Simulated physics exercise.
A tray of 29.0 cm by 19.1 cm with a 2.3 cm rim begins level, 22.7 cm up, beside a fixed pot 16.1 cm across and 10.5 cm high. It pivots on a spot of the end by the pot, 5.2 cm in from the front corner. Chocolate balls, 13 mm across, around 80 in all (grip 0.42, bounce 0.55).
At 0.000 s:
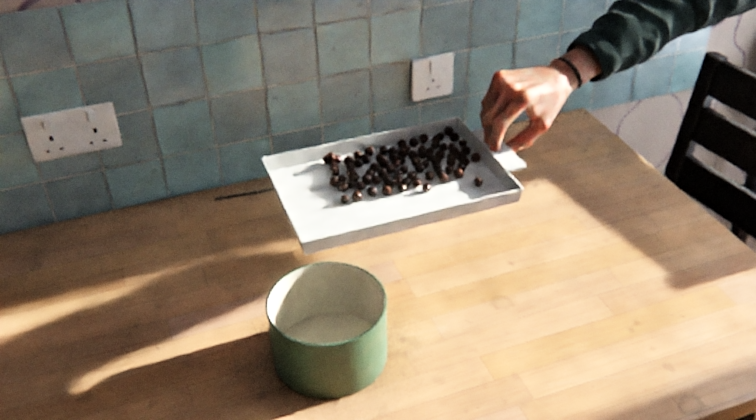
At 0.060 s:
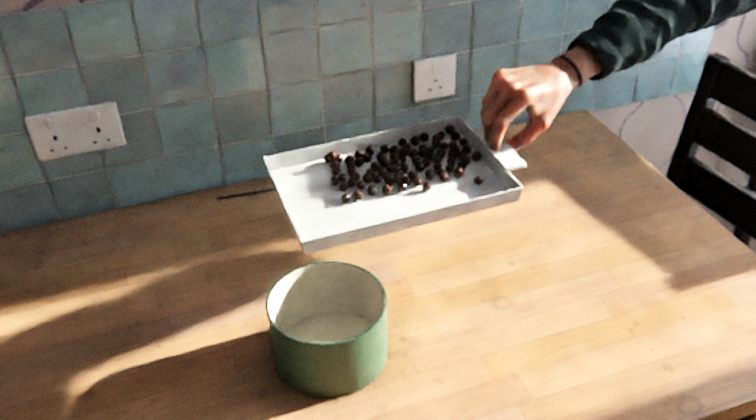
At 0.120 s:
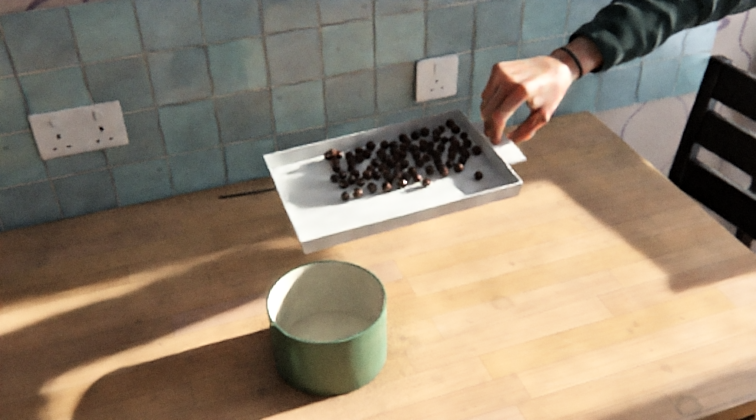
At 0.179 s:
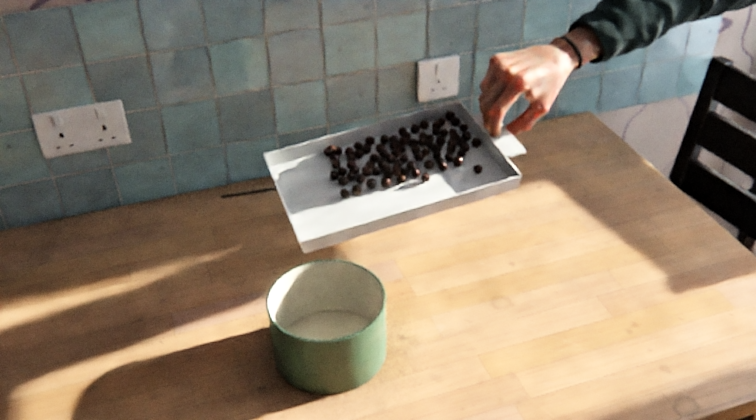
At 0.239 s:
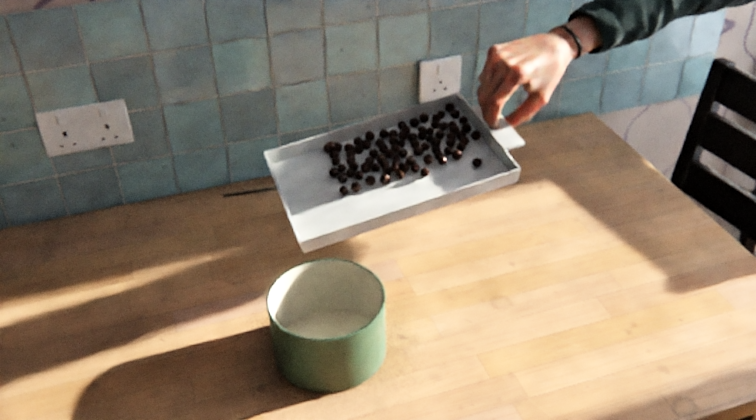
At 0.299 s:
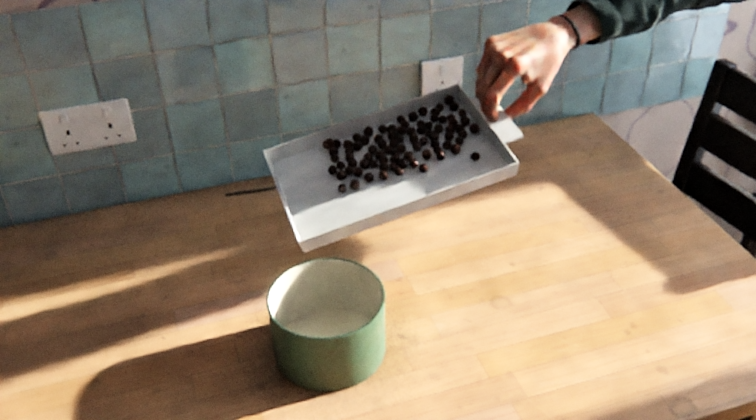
On a wooden table, a hand slowly raises the right end of a tray of dark balls.
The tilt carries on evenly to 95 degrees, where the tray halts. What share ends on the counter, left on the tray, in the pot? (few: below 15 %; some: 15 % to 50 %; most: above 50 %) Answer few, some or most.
Counter: Most, tray: Few, pot: Some.
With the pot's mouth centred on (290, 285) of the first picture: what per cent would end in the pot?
Some 15 per cent.
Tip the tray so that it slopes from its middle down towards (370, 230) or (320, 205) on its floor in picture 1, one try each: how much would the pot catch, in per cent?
About 55 and 0 per cent.
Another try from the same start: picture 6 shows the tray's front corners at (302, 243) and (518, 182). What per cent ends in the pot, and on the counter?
Pot 60, counter 40.
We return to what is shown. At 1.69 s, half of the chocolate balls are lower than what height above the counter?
About 28 cm.
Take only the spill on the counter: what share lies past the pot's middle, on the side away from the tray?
About 100 per cent.
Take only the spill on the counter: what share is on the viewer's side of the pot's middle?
Some 80 per cent.
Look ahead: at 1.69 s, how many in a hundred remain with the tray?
Some 100 per cent of the load.
Then, at 1.13 s, tilt 50 degrees; the tray holds 100 %, the pot 0 %.
Then, at 1.69 s, tilt 76 degrees; the tray holds 100 %, the pot 0 %.
Then, at 2.30 s, tilt 95 degrees; the tray holds 15 %, the pot 15 %.
At rest (3.5 s), counter 75 %, tray 0 %, pot 25 %.
